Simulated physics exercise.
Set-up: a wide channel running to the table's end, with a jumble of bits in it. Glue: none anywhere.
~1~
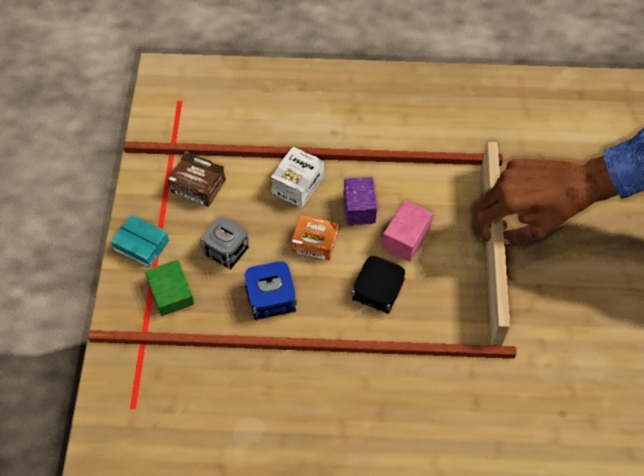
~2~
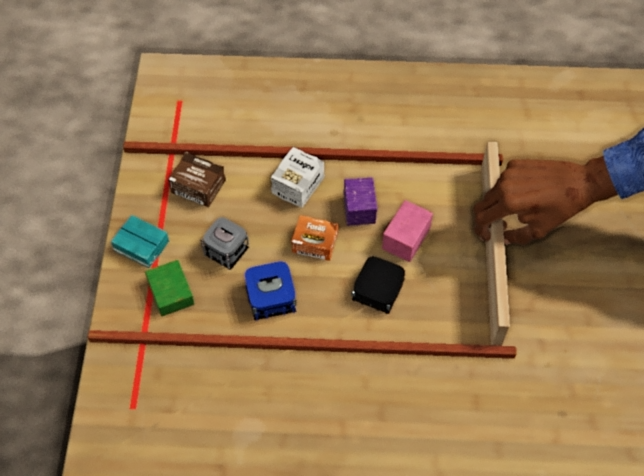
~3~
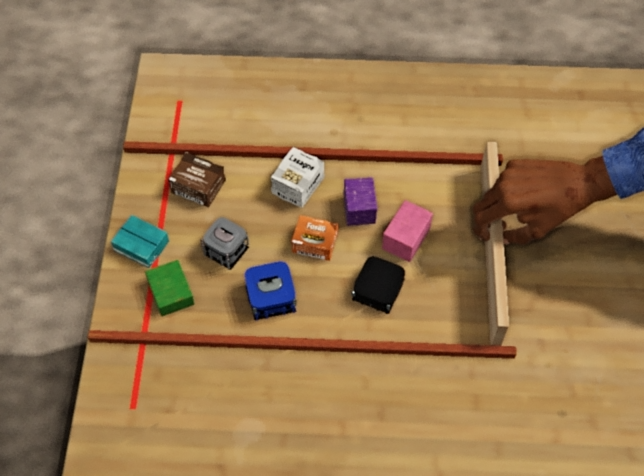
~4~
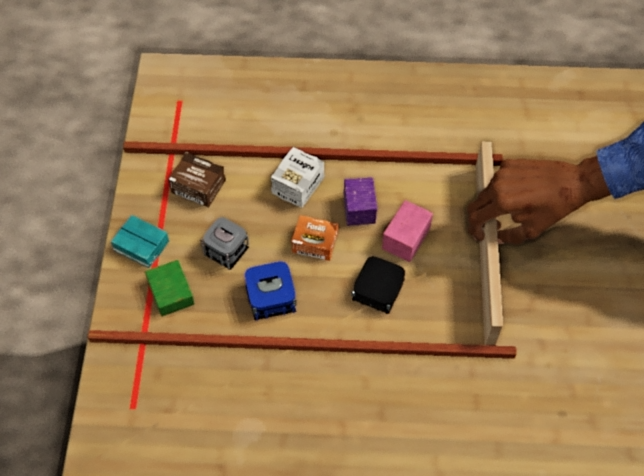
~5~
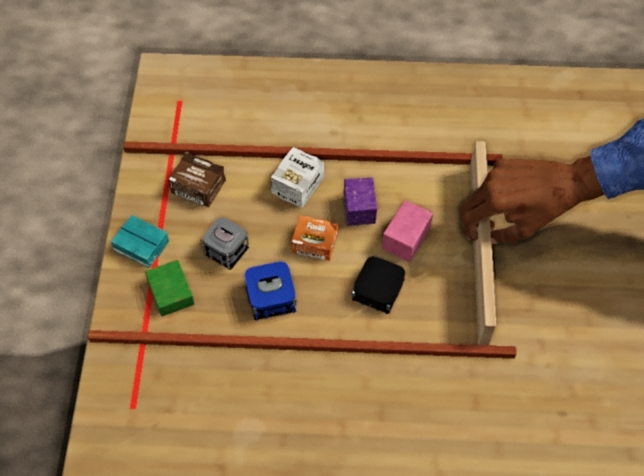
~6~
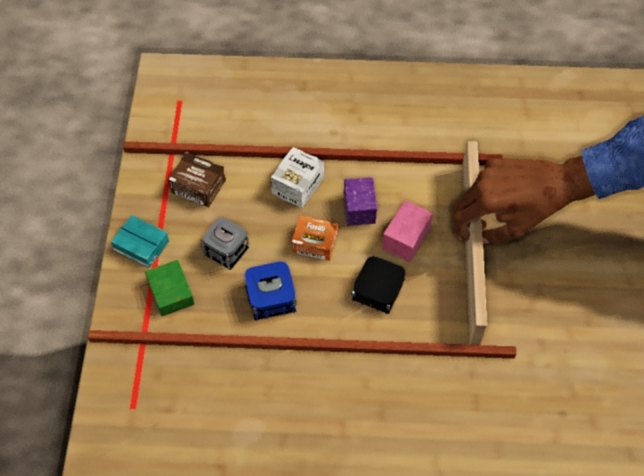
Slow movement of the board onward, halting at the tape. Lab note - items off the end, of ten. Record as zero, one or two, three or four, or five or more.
Most likely the sweep will knock off at least five.
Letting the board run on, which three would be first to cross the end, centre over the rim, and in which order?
Order: Turquoise box, then green block, then grey case.
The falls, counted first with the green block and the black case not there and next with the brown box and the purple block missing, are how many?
Count of fallen: 3 / 4.
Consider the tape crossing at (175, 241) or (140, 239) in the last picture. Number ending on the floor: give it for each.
Try 1: 3; try 2: 6.
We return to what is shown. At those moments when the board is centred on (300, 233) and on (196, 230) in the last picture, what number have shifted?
The first count is 7, and then it's 10.
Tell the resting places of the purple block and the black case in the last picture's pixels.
Roughly (145, 188), and the other roughly (131, 281).
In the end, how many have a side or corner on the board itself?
That makes 4.
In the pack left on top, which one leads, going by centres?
I'd go with the orange box.
Early on, none off yet; turquoise box at rest near (140, 241); green block at rest near (170, 288); brown box at rest near (197, 179).
Finally, the number that fall off is five or more; lost, blue case, grey case, brown box, green block and turquoise box.
